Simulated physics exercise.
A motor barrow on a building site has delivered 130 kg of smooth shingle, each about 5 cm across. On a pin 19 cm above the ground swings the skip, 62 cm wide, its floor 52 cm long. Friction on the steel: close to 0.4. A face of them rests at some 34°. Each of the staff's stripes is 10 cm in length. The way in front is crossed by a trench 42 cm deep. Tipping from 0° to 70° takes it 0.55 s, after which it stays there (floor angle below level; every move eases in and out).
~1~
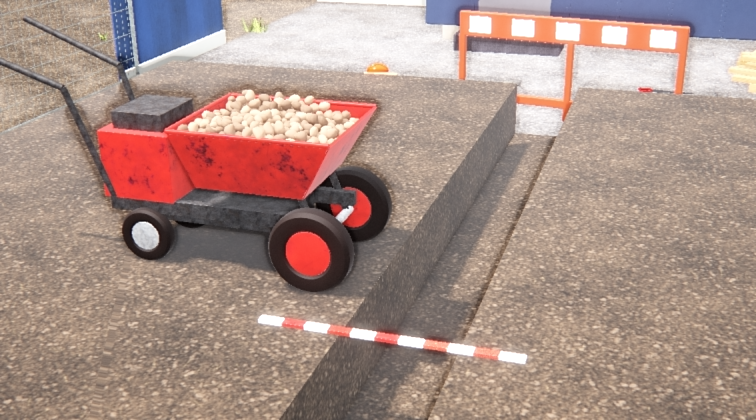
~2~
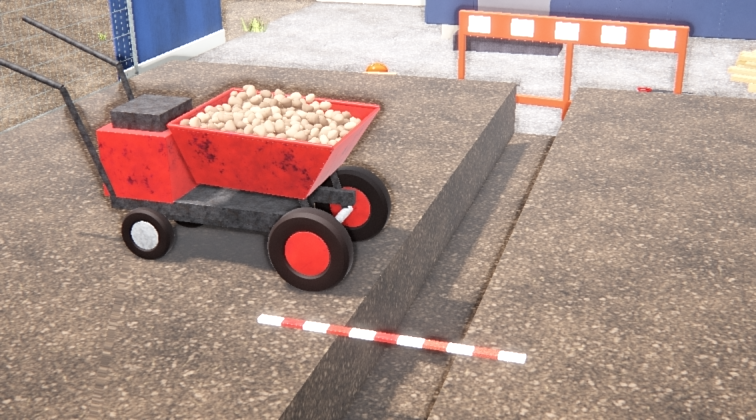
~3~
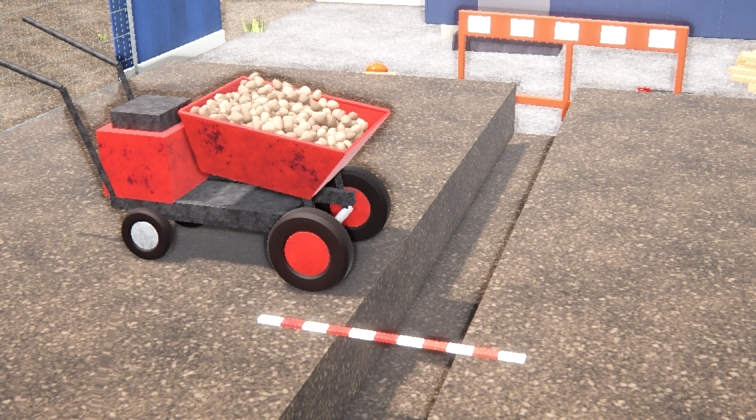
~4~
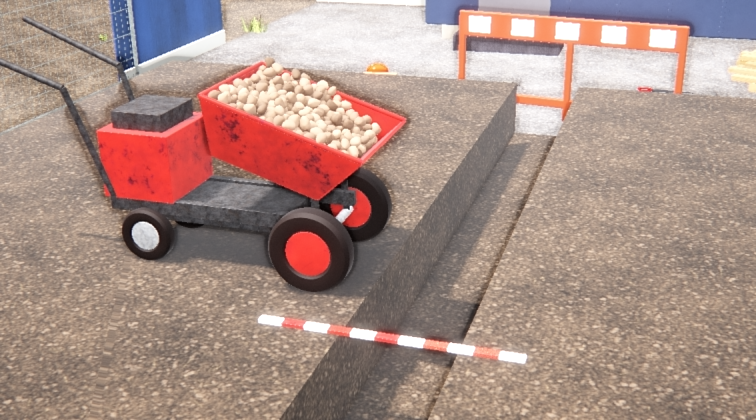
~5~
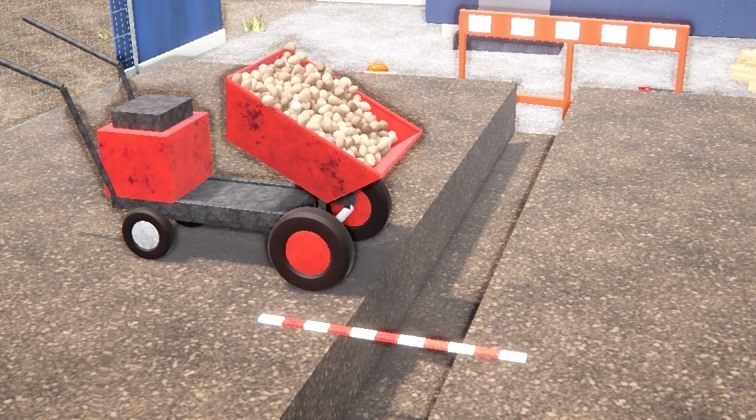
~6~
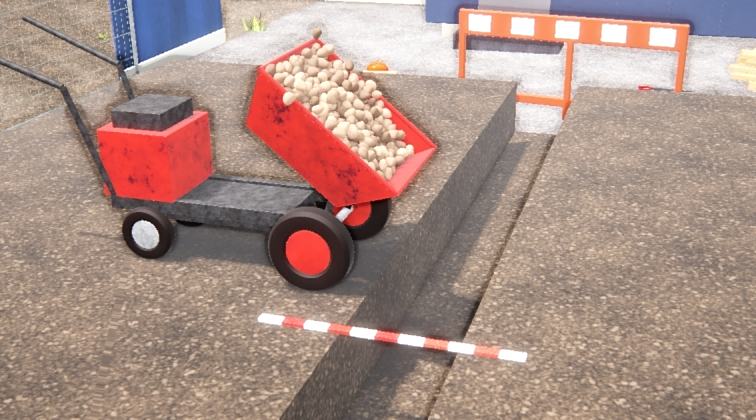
A red skip full of smooth stones tilts steadily down to the right beside a trench.
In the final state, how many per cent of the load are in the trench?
About 40 per cent are in the trench in the final state.
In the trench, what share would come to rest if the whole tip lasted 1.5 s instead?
That works out at about 70 in a hundred.
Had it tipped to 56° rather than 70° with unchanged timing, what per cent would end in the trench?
The trench would hold about 25% of it.
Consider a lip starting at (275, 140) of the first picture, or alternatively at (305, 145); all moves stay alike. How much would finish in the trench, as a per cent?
The first start gives about 90 per cent, the second about 60.
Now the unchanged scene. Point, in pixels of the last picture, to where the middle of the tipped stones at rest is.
Around (526, 283).
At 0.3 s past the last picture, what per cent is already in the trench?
Roughly 20% by that time.
Then, 0.1 s after the last picture the floor is at 59°, 100 % in the skip; the foremost stones are at (415, 198).
Then, 0.3 s after the last picture the floor is at 70°, 62 % in the skip, 20 % in the trench, 19 % past the trench; the foremost stones are at (525, 272).
Then, 0.7 s after the last picture the floor is at 70°, 16 % in the skip, 23 % in the trench, 61 % past the trench; the foremost stones are past the picture's edge.
Then, 2.7 s after the last picture the floor is at 70°, 0 % in the skip, 40 % in the trench, 60 % past the trench; the foremost stones are past the picture's edge.
